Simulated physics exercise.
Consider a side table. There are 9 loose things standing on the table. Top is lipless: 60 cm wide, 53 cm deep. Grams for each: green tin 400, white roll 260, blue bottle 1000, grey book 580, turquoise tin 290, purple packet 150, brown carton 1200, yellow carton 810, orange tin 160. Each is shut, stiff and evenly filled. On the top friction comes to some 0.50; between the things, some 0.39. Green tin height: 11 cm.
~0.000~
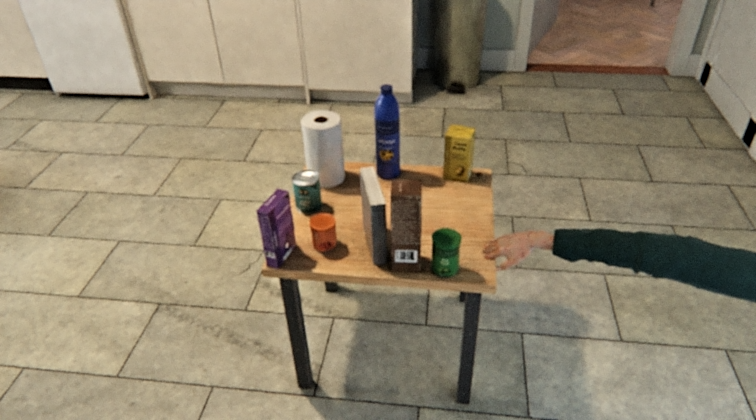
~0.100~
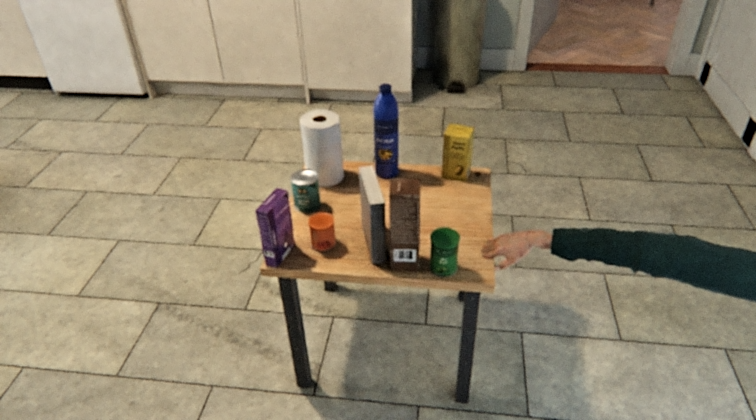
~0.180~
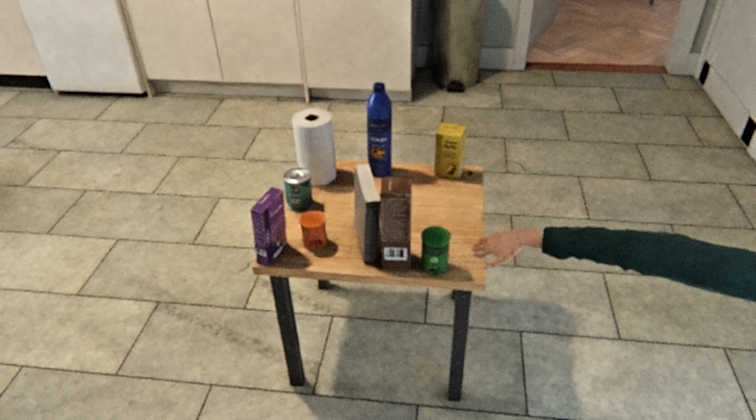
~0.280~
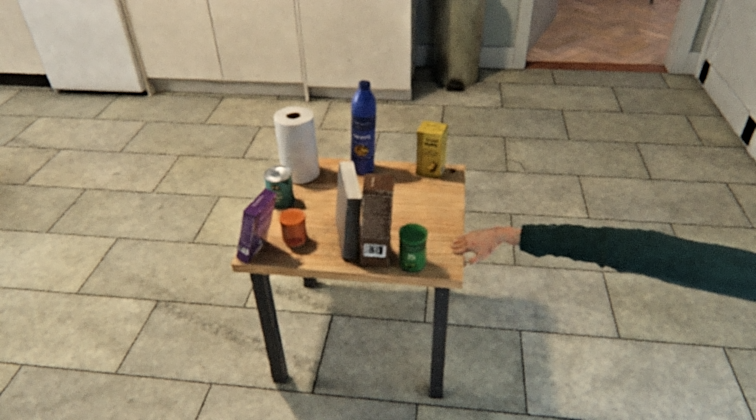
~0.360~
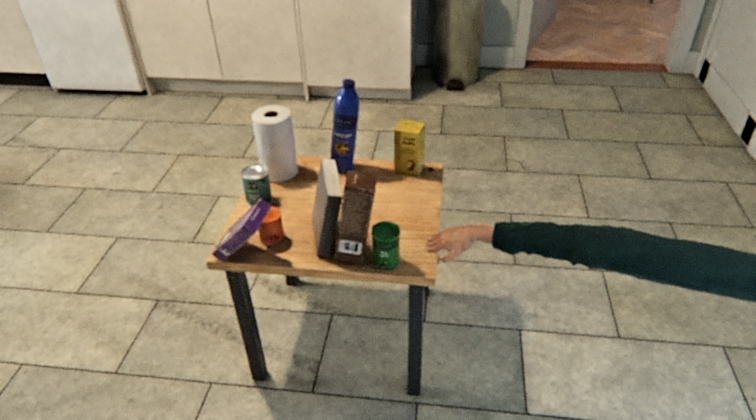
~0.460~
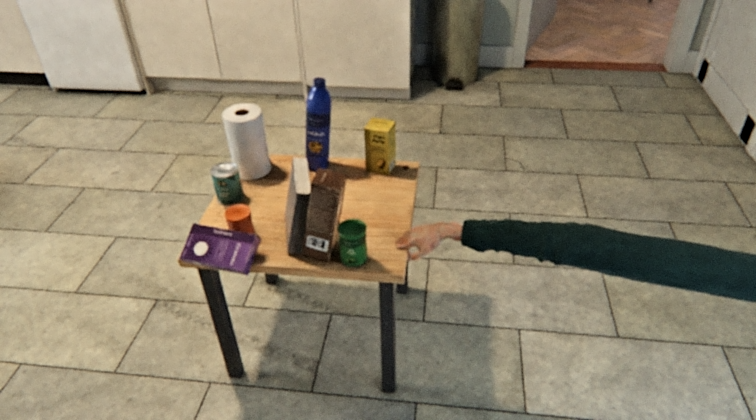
An arm in a dark green sleeve reaches in from the right to a small wooden table on a grey tiled kitchen floor, seen from above by a still camera. A white roll, blue bottle and yellow carton stand behind turquoise, orange and green tins, a purple packet, grey book and brown carton. The hand pushes the table left, and the purple packet leans, then topples flat.
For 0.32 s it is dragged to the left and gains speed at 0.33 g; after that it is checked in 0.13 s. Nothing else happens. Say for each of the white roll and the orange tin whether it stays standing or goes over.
In the end the white roll fails to stay standing, the orange tin never goes over.
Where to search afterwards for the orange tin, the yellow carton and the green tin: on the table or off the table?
Afterwards, the orange tin stays on its support, the yellow carton stays on its support, and the green tin stays on its support.
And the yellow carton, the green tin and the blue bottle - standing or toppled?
In the last frame the yellow carton remains up, the green tin remains up and the blue bottle does not stay up.
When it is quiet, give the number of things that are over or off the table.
The count is 5.
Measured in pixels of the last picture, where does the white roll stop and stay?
The resting point is around (216, 273).
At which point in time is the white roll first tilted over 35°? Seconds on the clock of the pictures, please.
I'd say around the 0.9 s mark.
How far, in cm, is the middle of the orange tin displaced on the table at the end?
Roughly 4 centimetres.
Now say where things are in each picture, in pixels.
The first frame shows white roll (324, 150); orange tin (324, 233).
The second frame shows grey book (372, 215); turquoise tin (306, 191).
The third frame shows table shifted 2 cm; purple packet (270, 227) 4° off upright; brown carton (396, 225).
The fourth frame shows table shifted 8 cm; purple packet (256, 227) 18° off upright; yellow carton (432, 150).
The fifth frame shows table shifted 15 cm; purple packet (241, 231) 43° off upright; blue bottle (345, 126) 8° off upright.
The sixth frame shows table shifted 22 cm; white roll (248, 142); orange tin (240, 224).
After 0.76 s, table shifted 23 cm; purple packet now off the table; white roll 12° off upright near (228, 139); orange tin moved 4 cm near (224, 223).
After 1.26 s, table shifted 23 cm; white roll and blue bottle now off the table; orange tin moved 4 cm near (224, 223); brown carton 70° off upright.
After 2.16 s, table shifted 23 cm; grey book and brown carton now off the table; orange tin moved 4 cm near (224, 223); yellow carton moved 4 cm.
In the end (2.7 s), off the table and tipped over, white roll, blue bottle, grey book, purple packet and brown carton; the other 4 under 5 cm from the start. In the last view, white roll near (216, 273), orange tin near (224, 223).
